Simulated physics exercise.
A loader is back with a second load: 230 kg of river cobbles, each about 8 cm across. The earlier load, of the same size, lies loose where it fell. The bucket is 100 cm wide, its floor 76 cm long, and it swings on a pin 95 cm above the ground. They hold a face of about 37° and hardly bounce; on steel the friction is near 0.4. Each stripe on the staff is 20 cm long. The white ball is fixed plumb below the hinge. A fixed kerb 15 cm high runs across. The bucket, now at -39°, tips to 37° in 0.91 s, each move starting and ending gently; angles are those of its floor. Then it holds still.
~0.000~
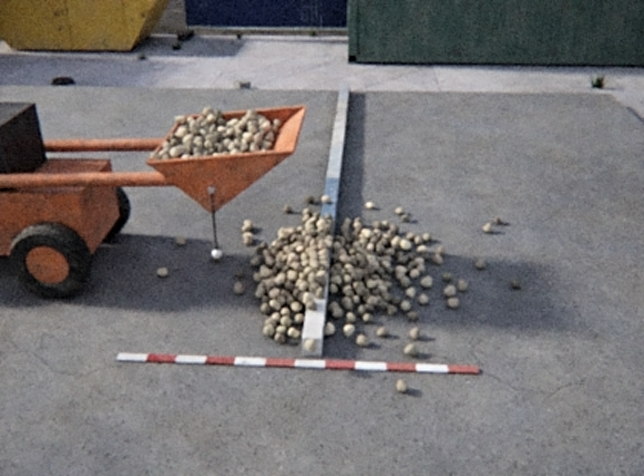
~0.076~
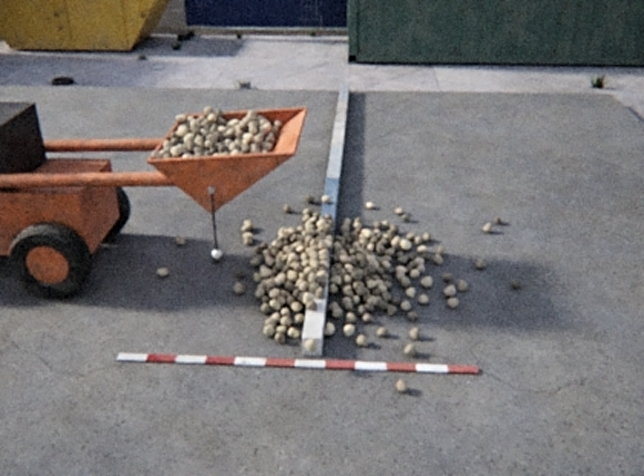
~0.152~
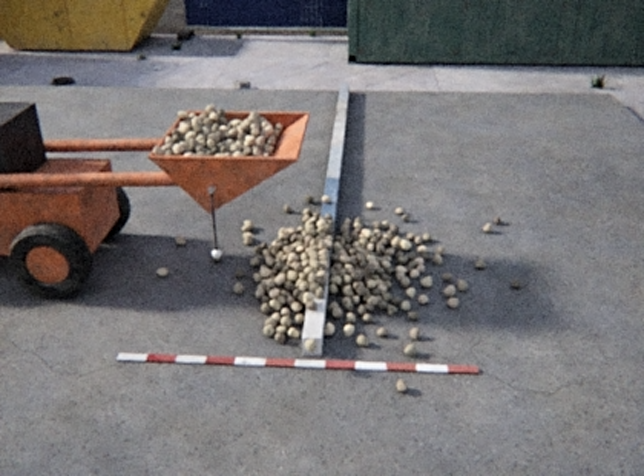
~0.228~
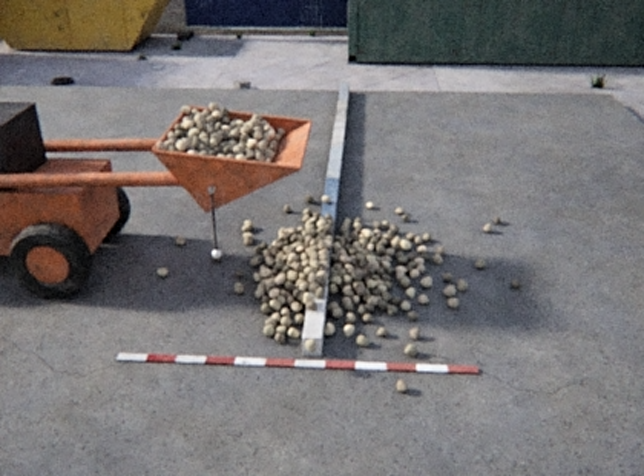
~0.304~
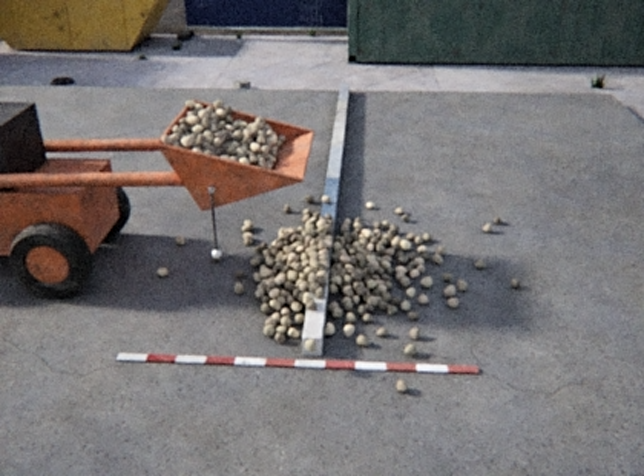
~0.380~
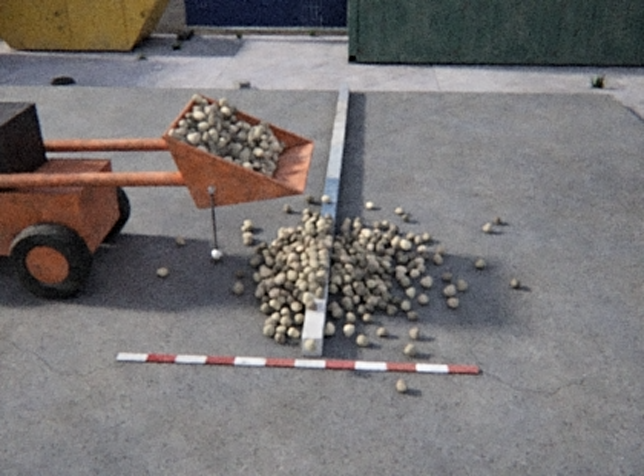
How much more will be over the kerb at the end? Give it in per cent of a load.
Some 51 per cent is added.
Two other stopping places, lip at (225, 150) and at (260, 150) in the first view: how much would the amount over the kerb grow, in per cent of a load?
About 0 and 10 per cent.
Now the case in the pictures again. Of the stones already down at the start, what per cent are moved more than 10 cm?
About 5 per cent.
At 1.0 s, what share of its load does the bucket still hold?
About 75 per cent.
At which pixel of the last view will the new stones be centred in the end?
Their middle is at about (325, 262).
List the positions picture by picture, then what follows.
The bucket is at -39°, its lip at (293, 151); the top of the load is at (240, 121). The earlier load is highest near (316, 256), 21 cm above ground level, 54 % on this side of the kerb, 46 % over the kerb, in the first picture.
The bucket is at -37°, its lip at (294, 154); the top of the load is at (223, 120); the stones move at 0.1 m/s on average, in the second picture.
Lip at (297, 160), floor tilted -33°, highest stones at (212, 120); the stones move at 0.2 m/s on average, in the third picture.
Lip at (300, 169), floor tilted -27°, highest stones at (197, 118); the stones move at 0.3 m/s on average, in the fourth picture.
The bucket is at -19°, its lip at (302, 180); the top of the load is at (197, 113); the stones move at 0.4 m/s on average, in the fifth picture.
Lip at (303, 193), floor tilted -10°, highest stones at (202, 109); the stones move at 0.4 m/s on average, in the sixth picture.
After 0.7 s the floor is at 25°; in per cent of one load, 100 in the bucket, 54 on this side of the kerb, 46 over the kerb; the foremost stones are at (476, 267).
After 1.0 s the floor is at 37°; in per cent of one load, 75 in the bucket, 79 on this side of the kerb, 46 over the kerb; the foremost stones are at (476, 267).
After 1.4 s the floor is at 37°; in per cent of one load, 16 in the bucket, 109 on this side of the kerb, 75 over the kerb; the foremost stones are at (476, 267).
After 3.8 s the floor is at 37°; in per cent of one load, 0 in the bucket, 103 on this side of the kerb, 98 over the kerb; the foremost stones are at (491, 260). Net gain over the kerb, 51.
